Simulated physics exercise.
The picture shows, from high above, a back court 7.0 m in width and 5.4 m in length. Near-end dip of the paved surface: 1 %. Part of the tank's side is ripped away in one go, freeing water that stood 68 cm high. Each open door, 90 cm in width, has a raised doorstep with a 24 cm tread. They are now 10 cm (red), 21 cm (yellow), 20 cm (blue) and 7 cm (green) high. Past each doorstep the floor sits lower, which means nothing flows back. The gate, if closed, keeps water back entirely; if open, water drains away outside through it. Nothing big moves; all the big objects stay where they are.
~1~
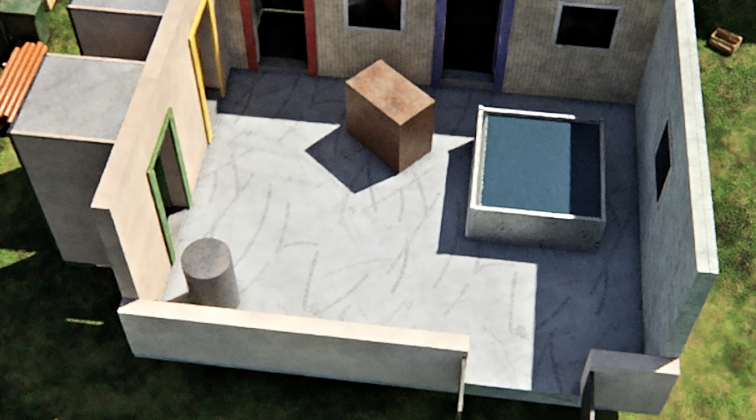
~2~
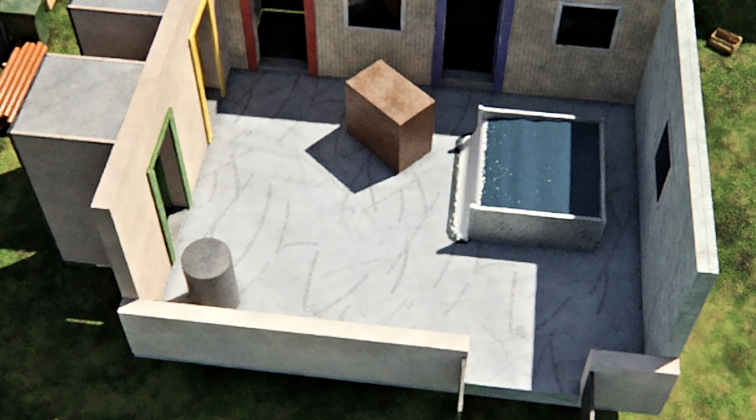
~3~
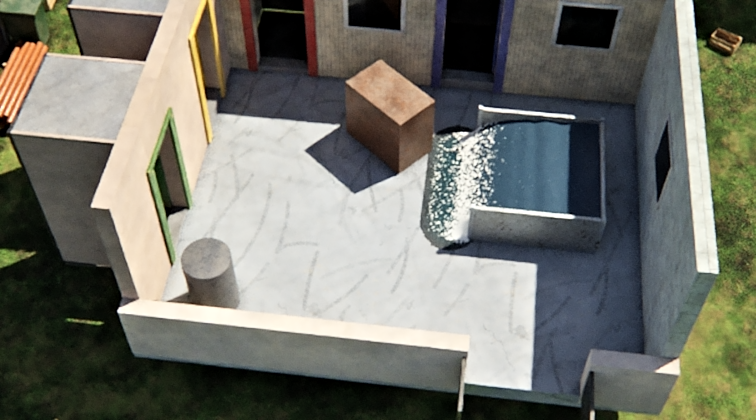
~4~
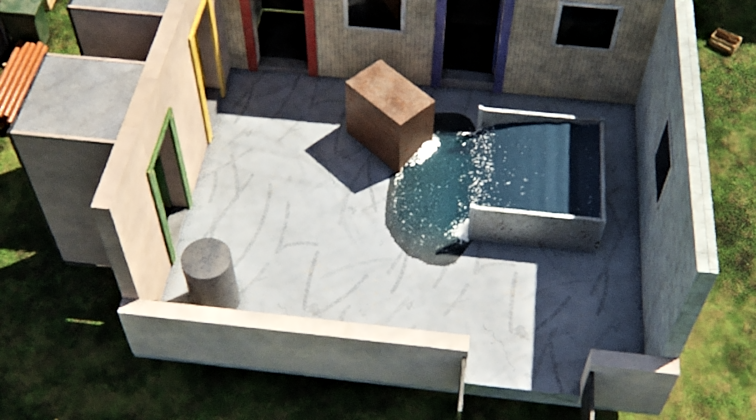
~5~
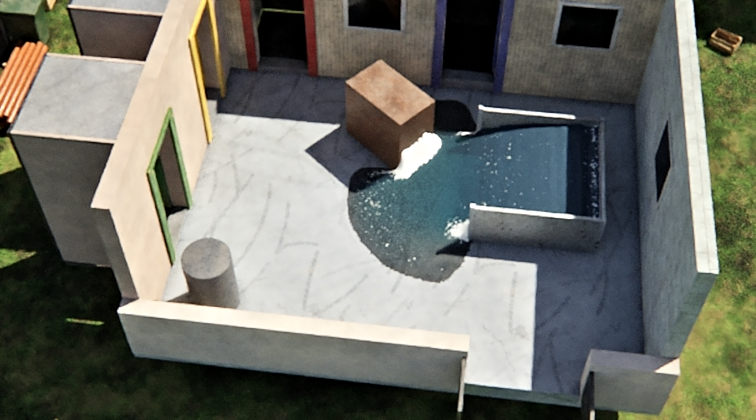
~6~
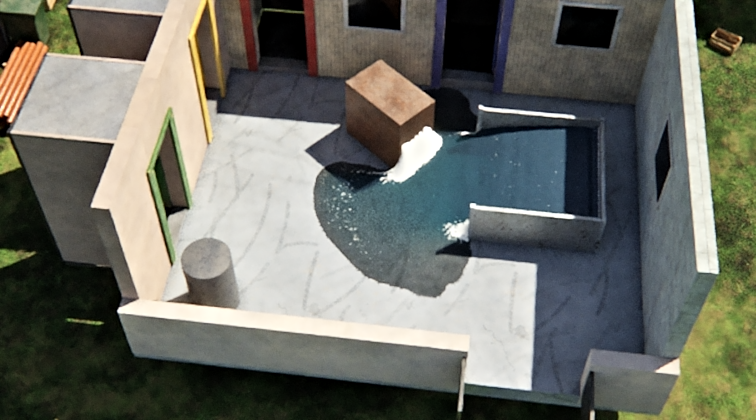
In a walled courtyard seen from above, the left side of a water tank gives way and water pours out leftward, foaming against a brown block, then spreads across the pale floor in a widening, rounded pool.
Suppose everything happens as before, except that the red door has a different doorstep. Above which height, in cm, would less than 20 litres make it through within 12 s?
Above roughly 6.5 cm.
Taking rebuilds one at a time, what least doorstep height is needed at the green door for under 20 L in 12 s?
At the green door it takes roughly 21 centimetres.
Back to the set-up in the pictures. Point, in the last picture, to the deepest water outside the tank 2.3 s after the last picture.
About (159, 311).
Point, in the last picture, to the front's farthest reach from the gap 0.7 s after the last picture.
Around (185, 222).
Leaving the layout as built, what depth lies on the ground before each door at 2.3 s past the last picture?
At the red door the depth is 4 cm, at yellow 18 cm, at blue 14 cm and at green 20 cm.
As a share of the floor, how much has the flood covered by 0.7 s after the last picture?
The wet part is about 40 per cent.
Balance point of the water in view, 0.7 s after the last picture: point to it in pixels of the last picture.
(453, 191).
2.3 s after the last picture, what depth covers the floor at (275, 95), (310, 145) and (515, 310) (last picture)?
Close to 3, 3 and 0 cm deep.
Then, 0.7 s after the last picture water covers 40 % of the floor, deepest (44 cm) near (428, 157); it has not reached the red door.
Then, 2.3 s after the last picture water covers 65 % of the floor, deepest (38 cm) near (159, 311); 4 cm at the red door, 0 litres in over its 10 cm doorstep.
Then, 11.3 s after the last picture water covers 95 % of the floor, deepest (11 cm) near (453, 240); 4 cm at the red door, 4 litres in over its 10 cm doorstep.
At the red door as built, the water peaked near 11 cm, 4.1 s after the last picture.
Run again over the same 12 s with other heights there, 36 litres in over 5 cm, 15 litres over 7 cm. The limit of 20 litres is kept from about 6.5 cm up.
